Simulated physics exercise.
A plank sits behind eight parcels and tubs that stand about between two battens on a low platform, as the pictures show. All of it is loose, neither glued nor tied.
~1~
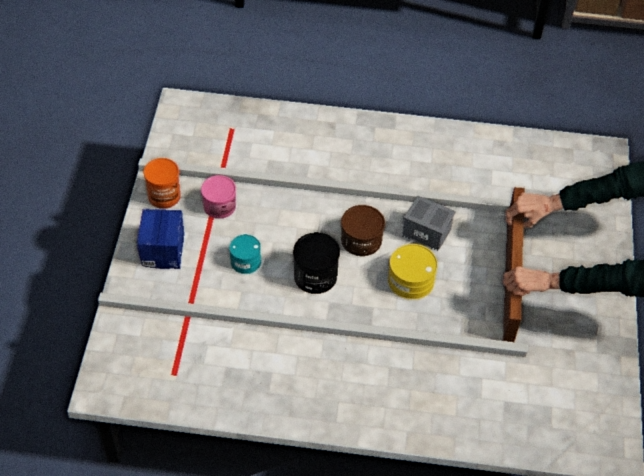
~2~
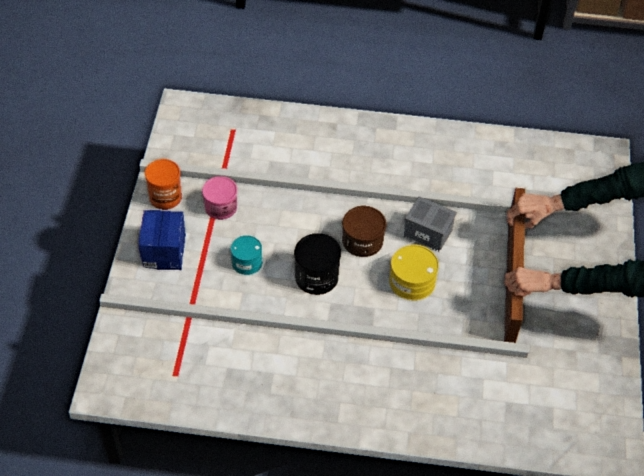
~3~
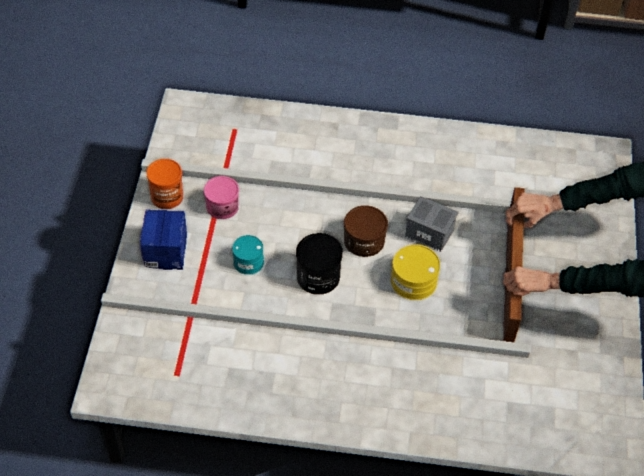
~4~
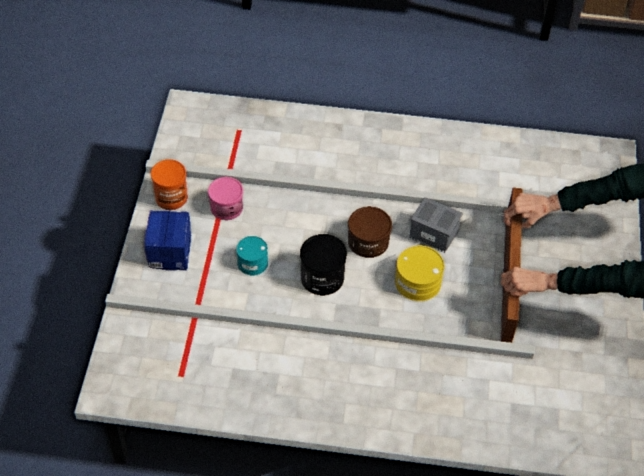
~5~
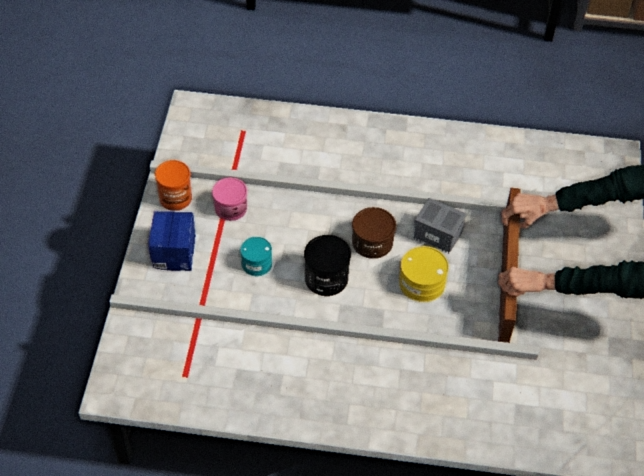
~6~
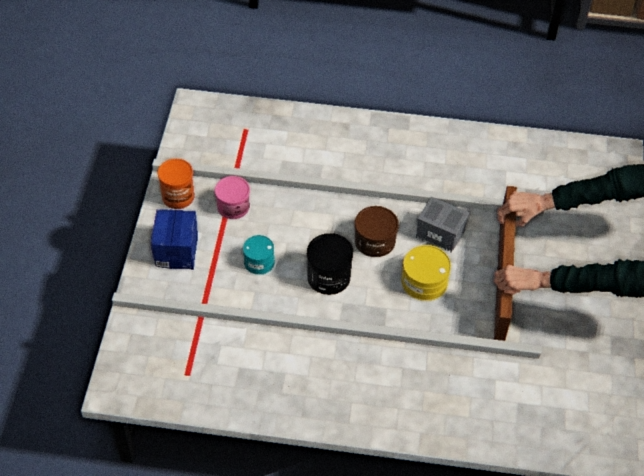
Two hands hold a plank upright and move it slightly left behind eight containers.
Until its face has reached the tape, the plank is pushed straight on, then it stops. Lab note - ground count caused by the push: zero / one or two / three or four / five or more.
You'd find the ones that came down come in at a one or two here.
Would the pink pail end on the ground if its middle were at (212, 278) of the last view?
Lab note: From that start it stays aboard.
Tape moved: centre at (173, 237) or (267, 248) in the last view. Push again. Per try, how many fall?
Try 1: 5; try 2: 0.
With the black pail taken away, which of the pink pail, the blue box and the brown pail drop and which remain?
Result - pink pail: Remains in place; blue box: Drops; brown pail: Remains in place.
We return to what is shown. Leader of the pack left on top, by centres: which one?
Orange pail, foremost.
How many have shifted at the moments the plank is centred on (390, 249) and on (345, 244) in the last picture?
By then 4, and later 5.
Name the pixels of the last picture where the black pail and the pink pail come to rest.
Around (150, 262), then around (196, 181).
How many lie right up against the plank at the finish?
The number is 2.
Soon after, none off yet; orange pail at rest near (177, 184); blue box at rest near (175, 239); pink pail at rest near (233, 198).
After that, none off yet; orange pail at rest near (177, 184); blue box displaced about its own width near (138, 229); pink pail displaced a little near (218, 192).
In the end, the number that fall off is one or two; gone, turquoise canister and blue box.
